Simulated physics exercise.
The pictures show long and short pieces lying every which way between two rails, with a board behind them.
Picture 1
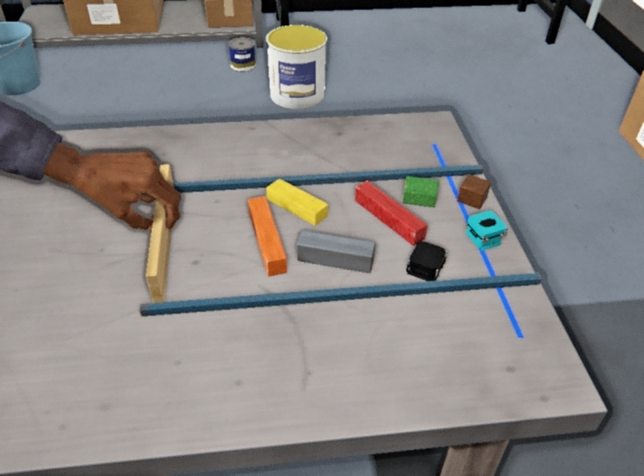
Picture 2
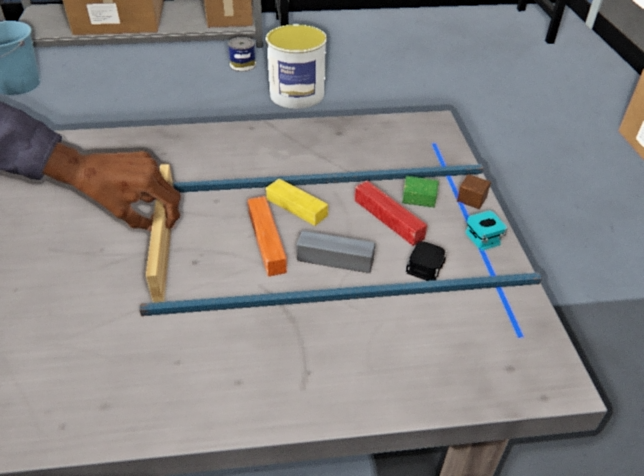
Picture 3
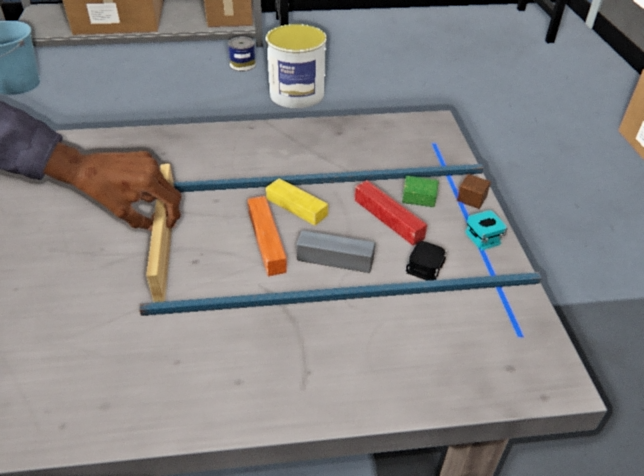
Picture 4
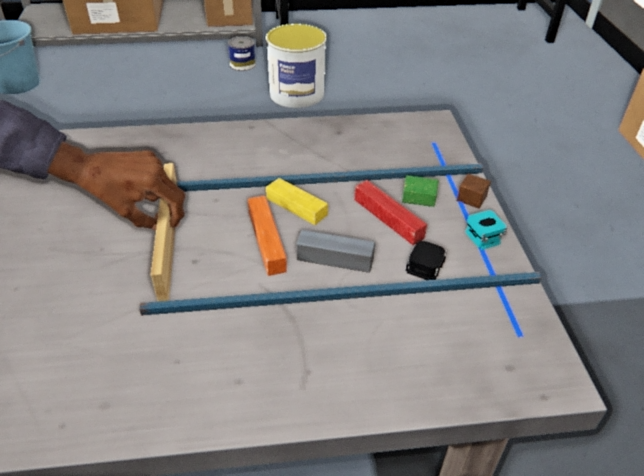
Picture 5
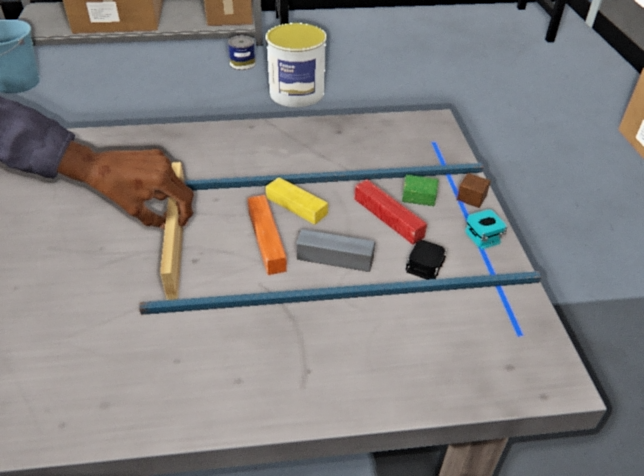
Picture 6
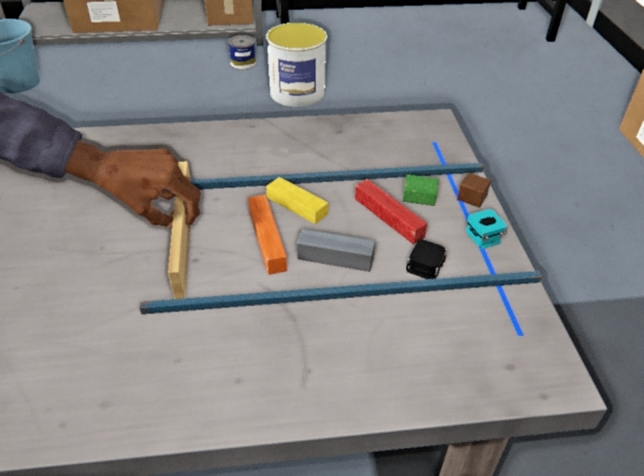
A hand holding a wooden board upright between two rails stayed nearly still at first, then slid it slightly to the right, while the colored bars, small blocks and turquoise case ahead of it stayed put.
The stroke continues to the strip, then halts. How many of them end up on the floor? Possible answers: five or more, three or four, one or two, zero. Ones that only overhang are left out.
Lost: Five or more.
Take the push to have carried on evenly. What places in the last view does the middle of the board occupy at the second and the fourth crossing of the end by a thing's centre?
First roughly (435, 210), later roughly (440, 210).
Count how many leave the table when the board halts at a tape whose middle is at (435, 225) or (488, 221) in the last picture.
Tallies: 1, 7.
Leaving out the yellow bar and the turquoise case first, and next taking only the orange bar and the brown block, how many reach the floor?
Count of fallen: 4 / 3.
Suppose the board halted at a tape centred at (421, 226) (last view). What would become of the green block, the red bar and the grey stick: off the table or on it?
Starting with the green block, it keeps its place, then the red bar keeps its place, then the grey stick keeps its place.
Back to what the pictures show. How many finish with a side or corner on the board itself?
It touches 1.
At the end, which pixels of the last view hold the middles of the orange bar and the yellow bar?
Orange bar at (482, 219), yellow bar at (484, 187).
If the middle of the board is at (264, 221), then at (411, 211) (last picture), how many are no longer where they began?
1 by the first point, 8 by the second.
Soon after, none off yet; brown block at rest near (474, 190); turquoise case at rest near (485, 229); green block at rest near (421, 190).
Then, none off yet; brown block moved about its own width near (495, 194); turquoise case moved about its own width near (506, 225); green block moved well along near (474, 179).
At rest, the number that fall off is five or more; fallen, grey stick, red bar, black case, green block, turquoise case and brown block.
